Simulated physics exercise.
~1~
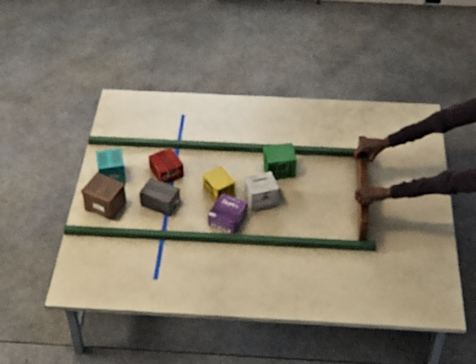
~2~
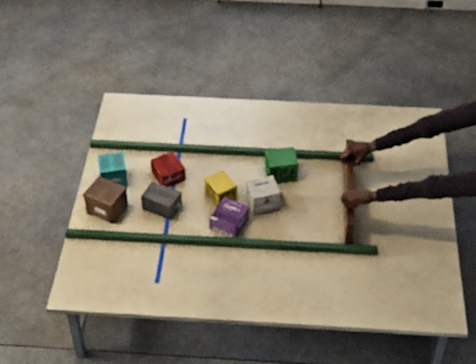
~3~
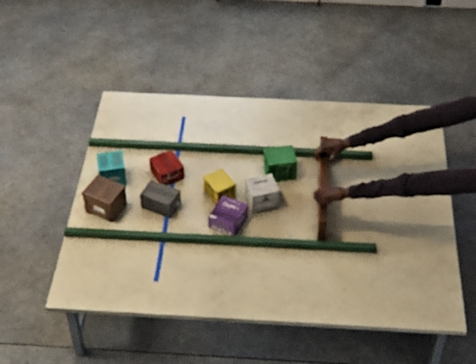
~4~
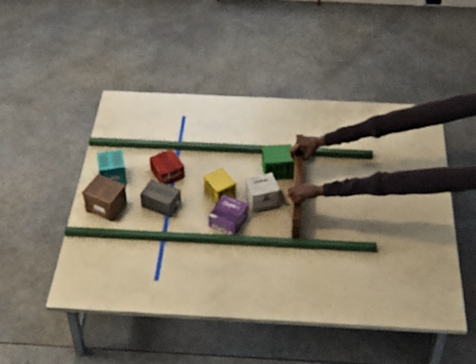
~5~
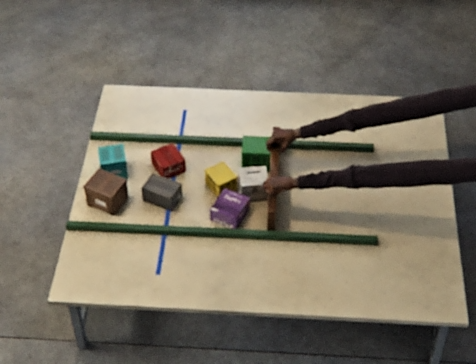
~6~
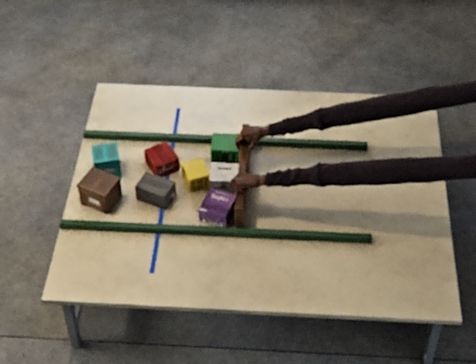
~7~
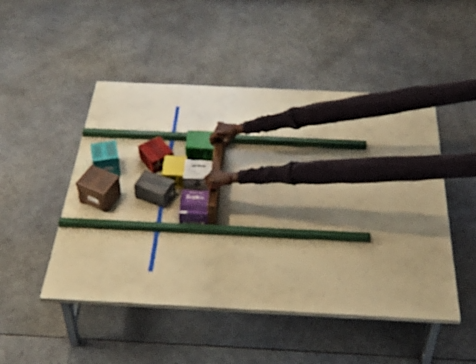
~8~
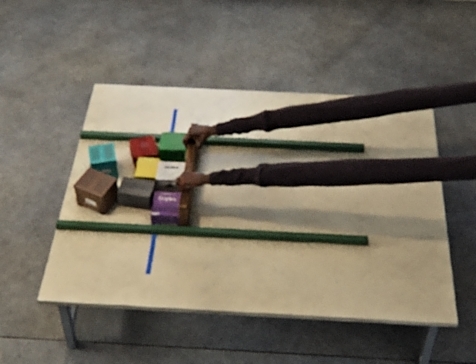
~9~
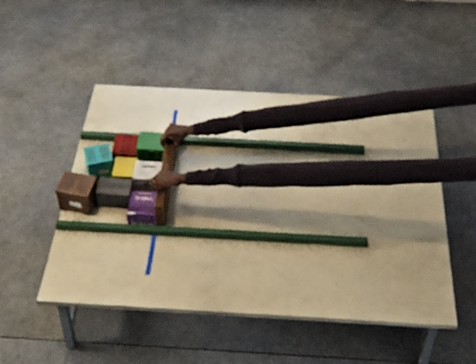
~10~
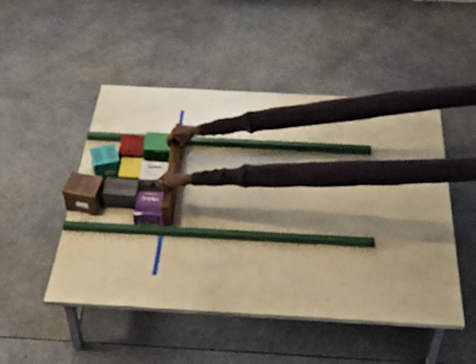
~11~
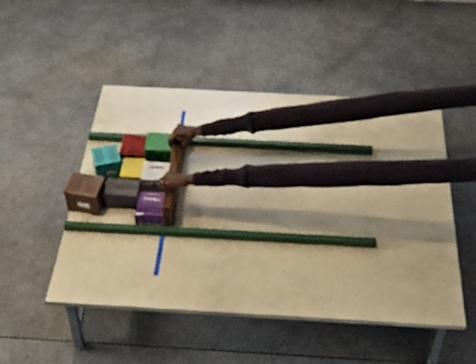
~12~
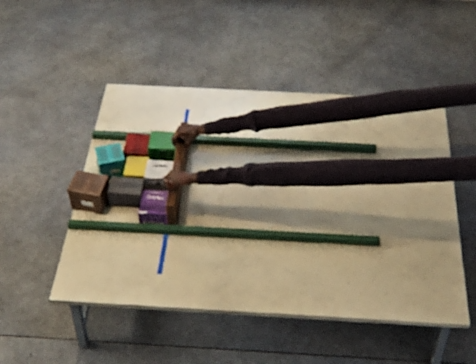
On a pale table standing on a grey floor, seen from above at a slant by a slightly swaying camera, scattered boxes lie between two green rails. Teal, brown, red and grey boxes sit on the left near a blue tape line, with yellow, purple, white and green ones to their right. Two dark-sleeved arms reach in from the right and slide an upright brown plank leftward. It meets the green and white boxes, then gathers the others into a tight cluster. The plank stops around the tape, the hands still on it, and every box remains on the table.
